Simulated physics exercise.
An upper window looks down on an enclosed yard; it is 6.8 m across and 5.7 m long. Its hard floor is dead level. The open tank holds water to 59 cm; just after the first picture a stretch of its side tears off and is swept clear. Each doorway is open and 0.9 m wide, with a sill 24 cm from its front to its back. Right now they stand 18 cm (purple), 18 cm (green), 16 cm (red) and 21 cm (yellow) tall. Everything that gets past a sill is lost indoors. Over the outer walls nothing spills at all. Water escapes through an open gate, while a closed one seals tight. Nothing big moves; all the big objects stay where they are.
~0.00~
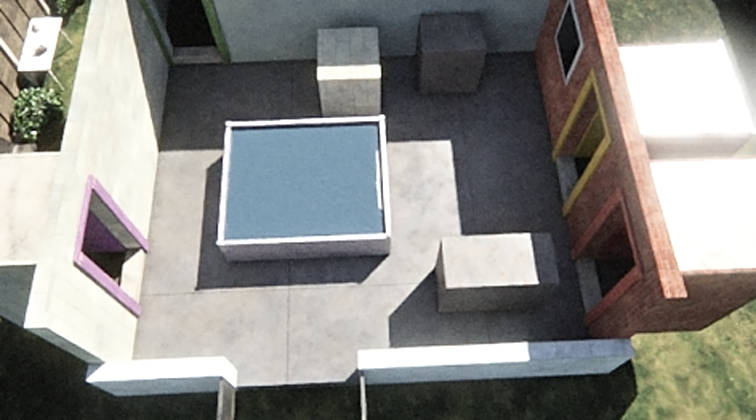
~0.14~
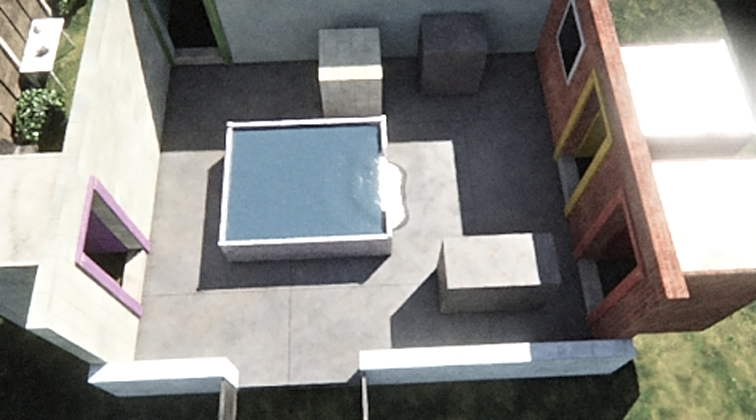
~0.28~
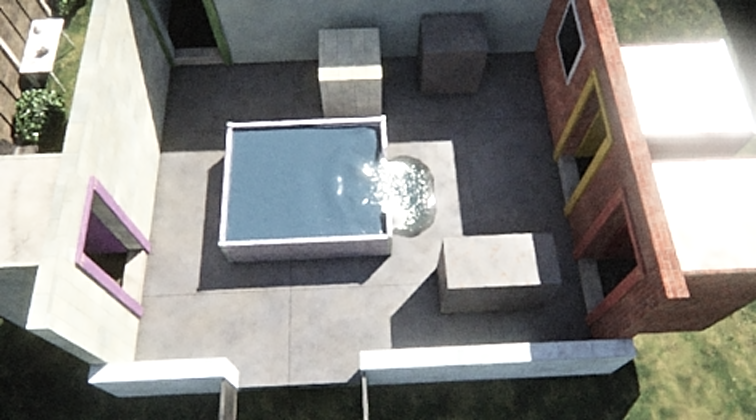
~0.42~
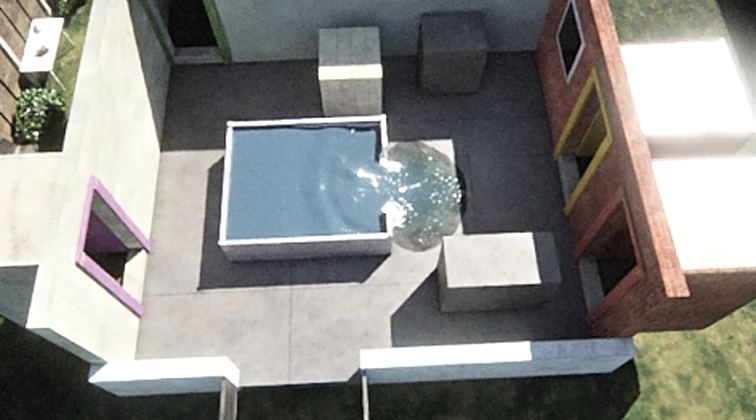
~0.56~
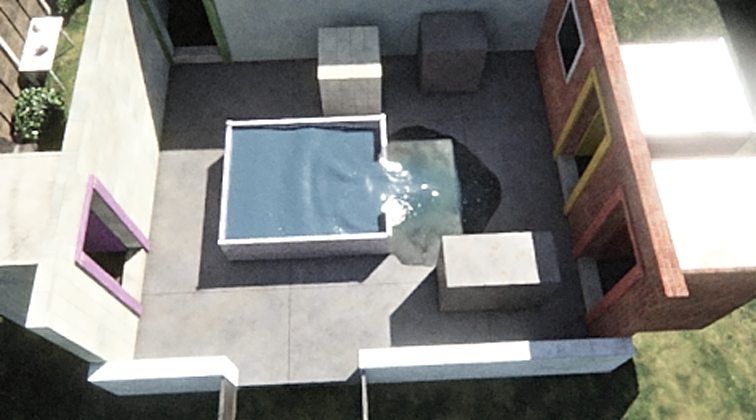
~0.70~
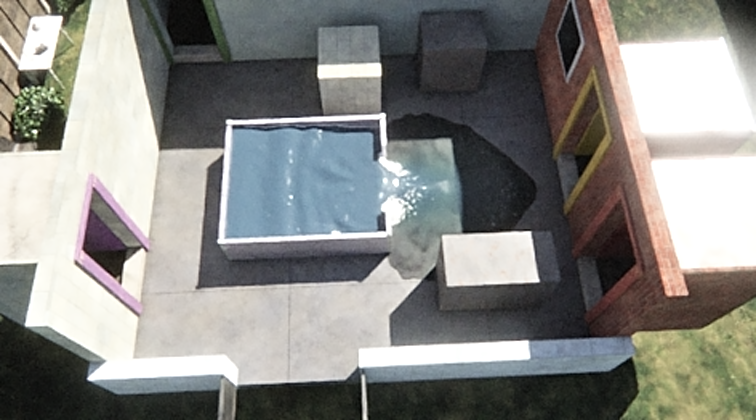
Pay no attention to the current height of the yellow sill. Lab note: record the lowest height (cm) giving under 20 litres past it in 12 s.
Lowest height: 23 cm.
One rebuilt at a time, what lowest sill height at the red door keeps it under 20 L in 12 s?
At the red door it takes roughly 16 centimetres.
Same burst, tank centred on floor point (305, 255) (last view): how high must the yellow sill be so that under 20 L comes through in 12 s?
Then close to 22 cm.
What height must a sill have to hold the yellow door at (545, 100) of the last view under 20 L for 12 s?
About 17 cm.
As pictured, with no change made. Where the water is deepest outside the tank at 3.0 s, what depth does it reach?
Roughly 31 cm.
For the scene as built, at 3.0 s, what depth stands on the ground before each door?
Centimetres: Purple = 0, green = 0, red = 17, yellow = 25.
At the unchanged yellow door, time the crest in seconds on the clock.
Near 2.4 seconds.
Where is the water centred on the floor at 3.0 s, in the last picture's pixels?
About (389, 190).
After 1.4 s water covers 25 % of the floor, deepest (34 cm) near (393, 197); 24 cm at the yellow door, 1 litre in over its 21 cm sill.
After 3.0 s water covers 35 % of the floor, deepest (31 cm) near (529, 54); 25 cm at the yellow door, 25 litres in over its 21 cm sill.
After 12.0 s water covers 95 % of the floor, deepest (14 cm) near (483, 71); 11 cm at the yellow door, 34 litres in over its 21 cm sill.
At the yellow door as built, the water arrived by 0.9 s and peaked near 28 cm at 2.4 s.
With a sill of 19.5 cm, 52 litres would have come in within the 12 s; with 26 cm, 4 litres. So under 20 litres takes about 23 cm.
